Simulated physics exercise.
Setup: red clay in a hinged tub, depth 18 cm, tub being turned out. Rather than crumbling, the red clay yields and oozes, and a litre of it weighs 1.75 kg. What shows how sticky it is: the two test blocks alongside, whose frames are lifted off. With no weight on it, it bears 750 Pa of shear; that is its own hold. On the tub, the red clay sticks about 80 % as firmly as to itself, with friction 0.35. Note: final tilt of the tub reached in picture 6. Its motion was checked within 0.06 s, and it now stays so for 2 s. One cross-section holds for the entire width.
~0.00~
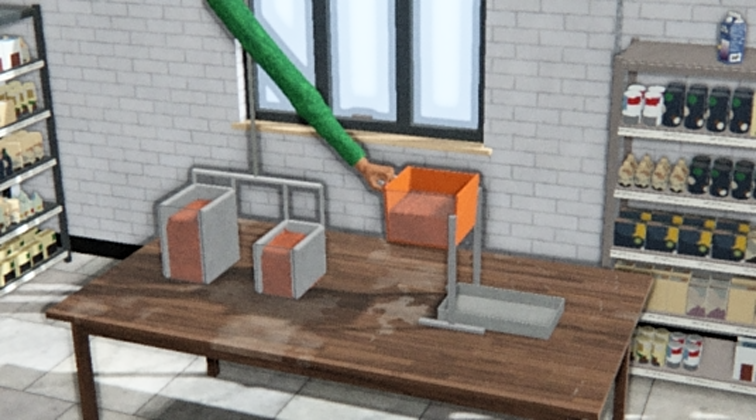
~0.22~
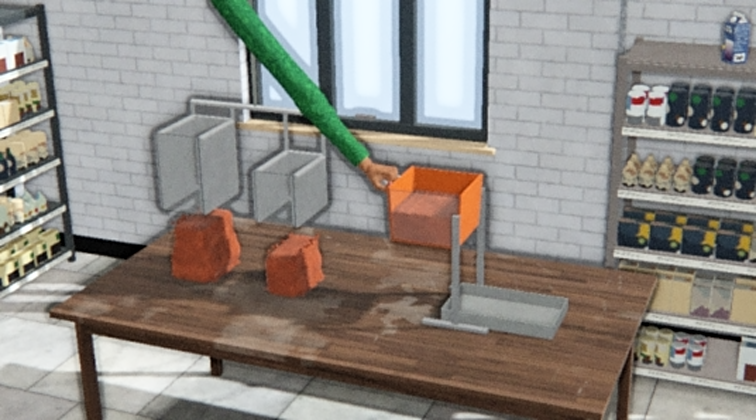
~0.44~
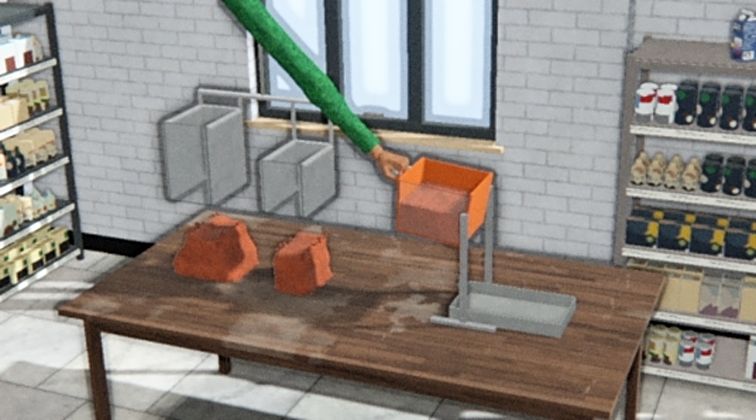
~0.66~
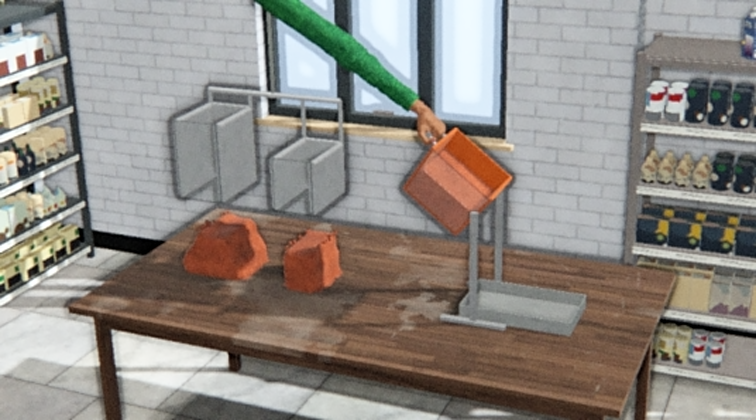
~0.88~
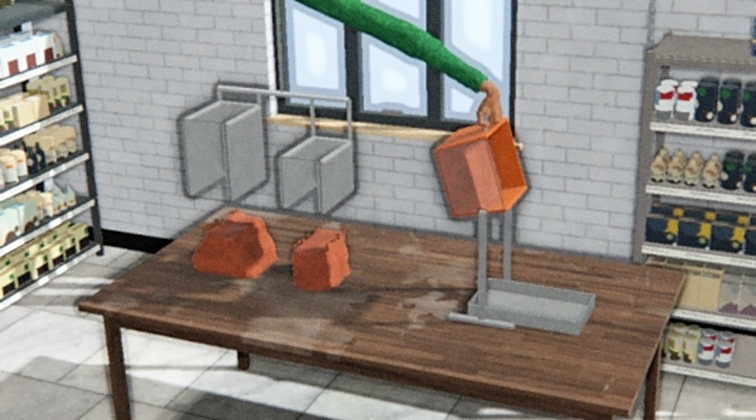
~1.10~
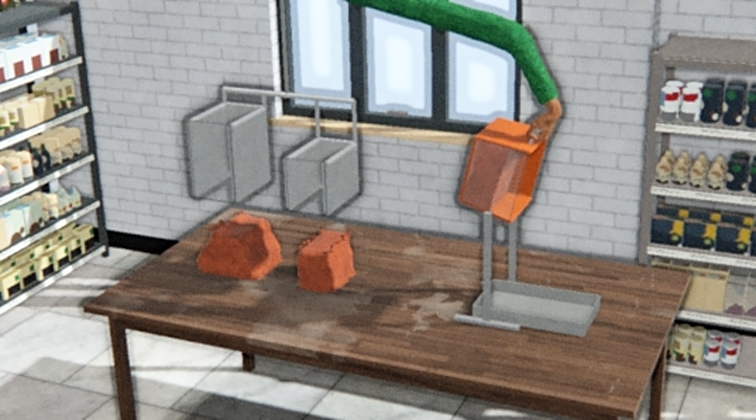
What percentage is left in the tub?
About 42 %.
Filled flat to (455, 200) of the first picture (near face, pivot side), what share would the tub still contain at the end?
Then about 30 %.
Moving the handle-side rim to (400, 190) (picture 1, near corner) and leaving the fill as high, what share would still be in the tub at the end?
Then near 50 % stays in the tub.
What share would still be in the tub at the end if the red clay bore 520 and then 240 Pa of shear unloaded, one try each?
35 %, then 25 %.
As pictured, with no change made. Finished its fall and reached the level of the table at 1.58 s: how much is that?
55 per cent.
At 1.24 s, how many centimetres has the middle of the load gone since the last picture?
It has moved around 7 centimetres.
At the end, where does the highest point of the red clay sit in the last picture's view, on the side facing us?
About (483, 186).
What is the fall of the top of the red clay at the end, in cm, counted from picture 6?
About 15 cm.
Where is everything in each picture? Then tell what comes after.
The first picture shows handle-side rim at (386, 189), tilt 0 degrees; top of the red clay at (425, 216); blocks stand 26 cm, 17 cm (left to right).
The second picture shows handle-side rim at (390, 189), tilt 0 degrees; top of the red clay at (428, 216); blocks stand 23 cm, 16 cm (left to right).
The third picture shows handle-side rim at (400, 180), tilt 6 degrees; top of the red clay at (404, 203); blocks stand 18 cm, 16 cm (left to right).
The fourth picture shows handle-side rim at (434, 150), tilt 38 degrees; top of the red clay at (424, 170); blocks stand 18 cm, 16 cm (left to right).
The fifth picture shows handle-side rim at (486, 139), tilt 73 degrees; top of the red clay at (461, 147); blocks stand 18 cm, 16 cm (left to right).
The sixth picture shows handle-side rim at (529, 154), tilt 104 degrees; top of the red clay at (484, 143); blocks stand 18 cm, 16 cm (left to right).
After 1.24 s, the tub is at 104 degrees and holds 98 %.
After 1.41 s, the tub is at 104 degrees and holds 42 %.
After 1.58 s, the tub is at 104 degrees and holds 42 %.
After 1.75 s, the tub is at 104 degrees and holds 42 %.
After 3.10 s, at the end, the tub is at 104 degrees and holds 42 %.
